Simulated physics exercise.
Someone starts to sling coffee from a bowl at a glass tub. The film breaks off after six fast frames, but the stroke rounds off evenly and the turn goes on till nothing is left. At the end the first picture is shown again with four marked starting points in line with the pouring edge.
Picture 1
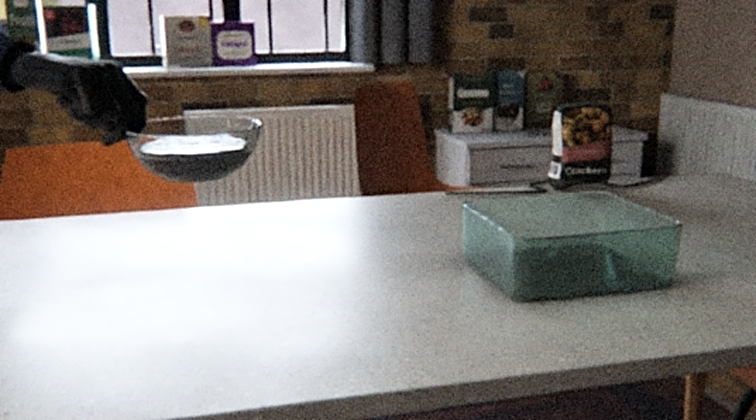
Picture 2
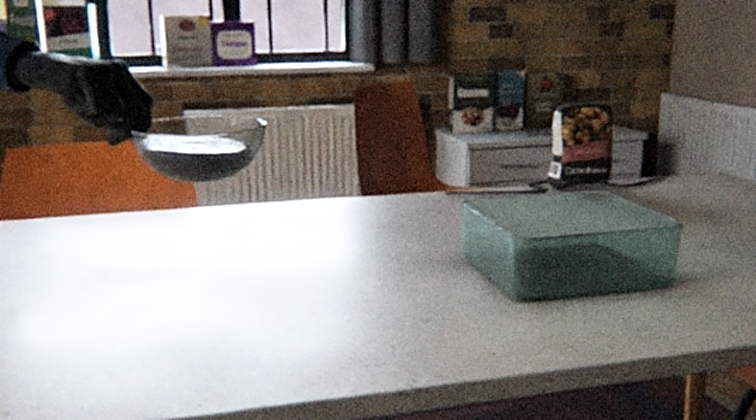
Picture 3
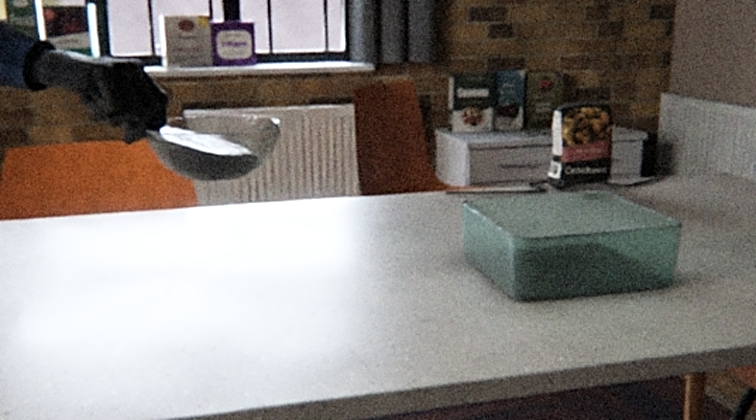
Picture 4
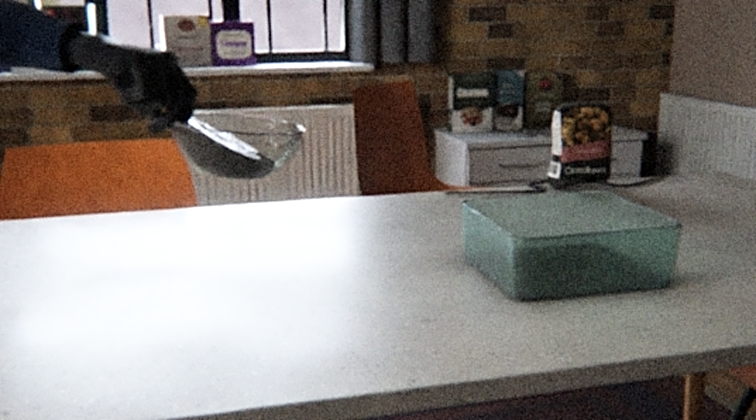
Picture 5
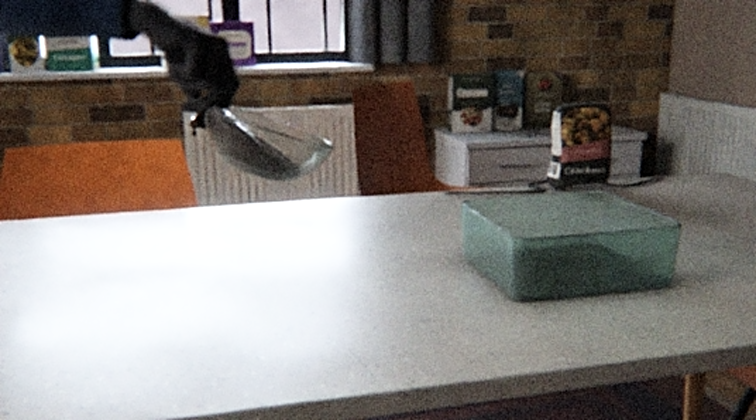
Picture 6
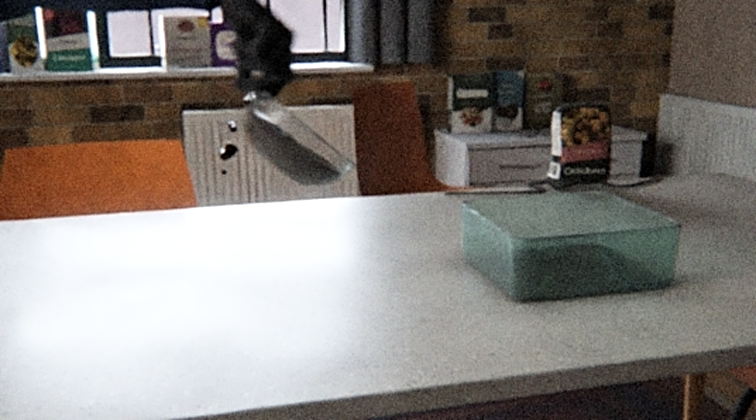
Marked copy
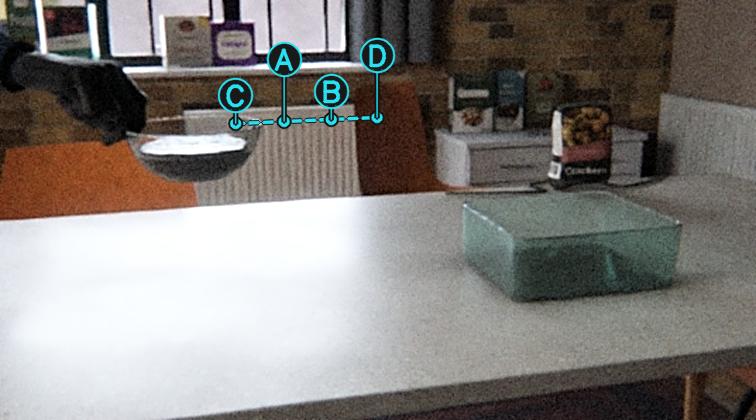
Gloved hand moving a glass bowl of liquid rightward above a white table and tilting it steeply, dark drops flying out behind.
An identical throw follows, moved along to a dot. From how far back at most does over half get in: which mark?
Choose B.
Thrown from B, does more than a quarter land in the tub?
Yes, clearly.
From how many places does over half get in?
Two of the four.
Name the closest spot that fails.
That is spot A.
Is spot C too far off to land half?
Yes, it does.
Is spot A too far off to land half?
Yes, it does.
In cyan, A at (284, 121); B at (331, 119); C at (235, 123); D at (377, 117).
With A, about 21 % lands in the tub, 72 % falls short and 7 % goes beside or beyond.
With B, about 61 % lands in the tub, 13 % falls short and 25 % goes beside or beyond.
With C, about 0 % lands in the tub, 95 % falls short and 5 % goes beside or beyond.
With D, about 63 % lands in the tub, 8 % falls short and 28 % goes beside or beyond.
